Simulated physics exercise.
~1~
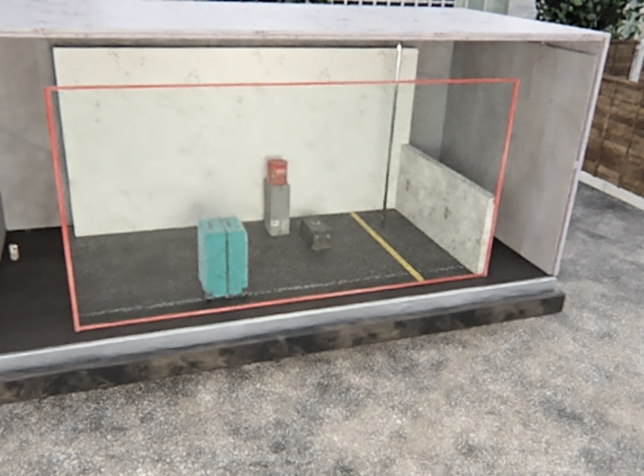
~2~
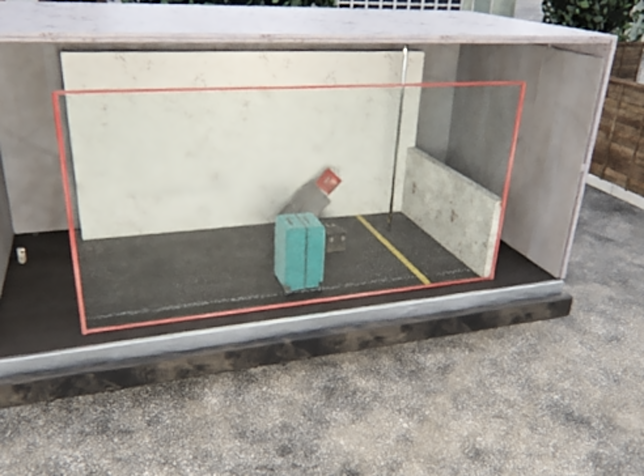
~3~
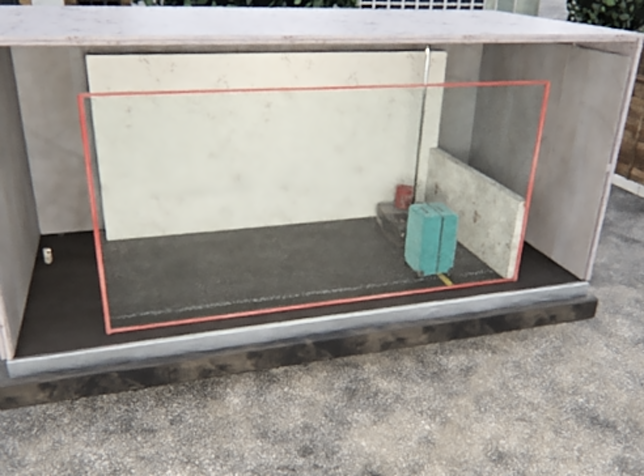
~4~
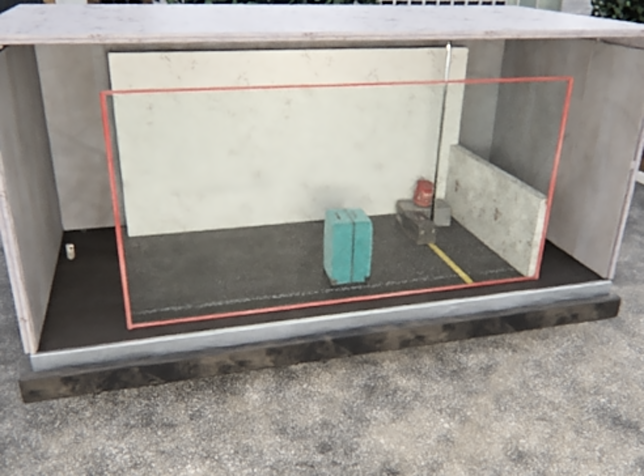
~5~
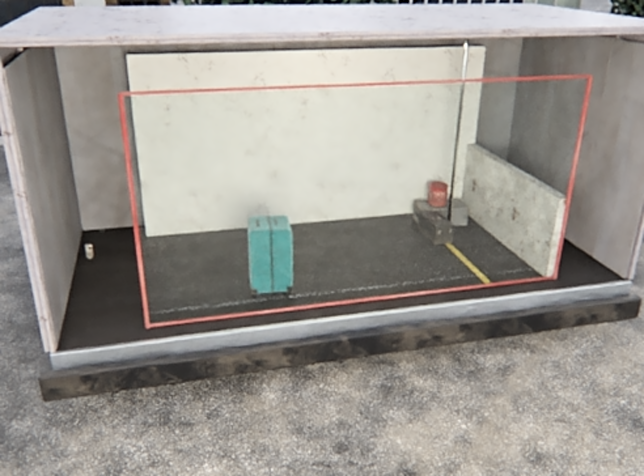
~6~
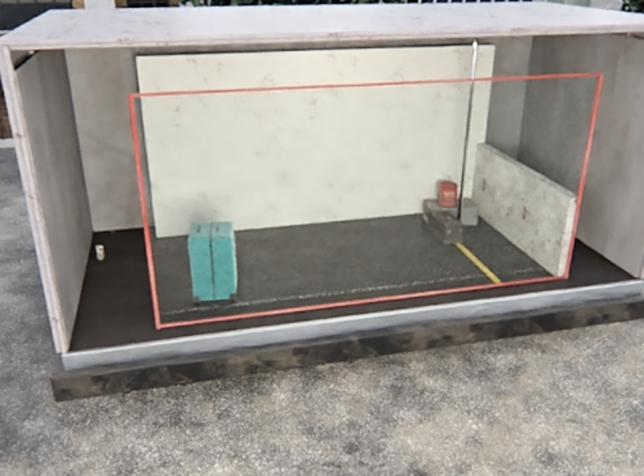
A teal wheeled case rolled right across the open bay as a grey tall box toppled, and the box, its red bucket and a black toolbox shifted right; the case then rolled back left, leaving the bucket and fallen box past the yellow line, the toolbox short.
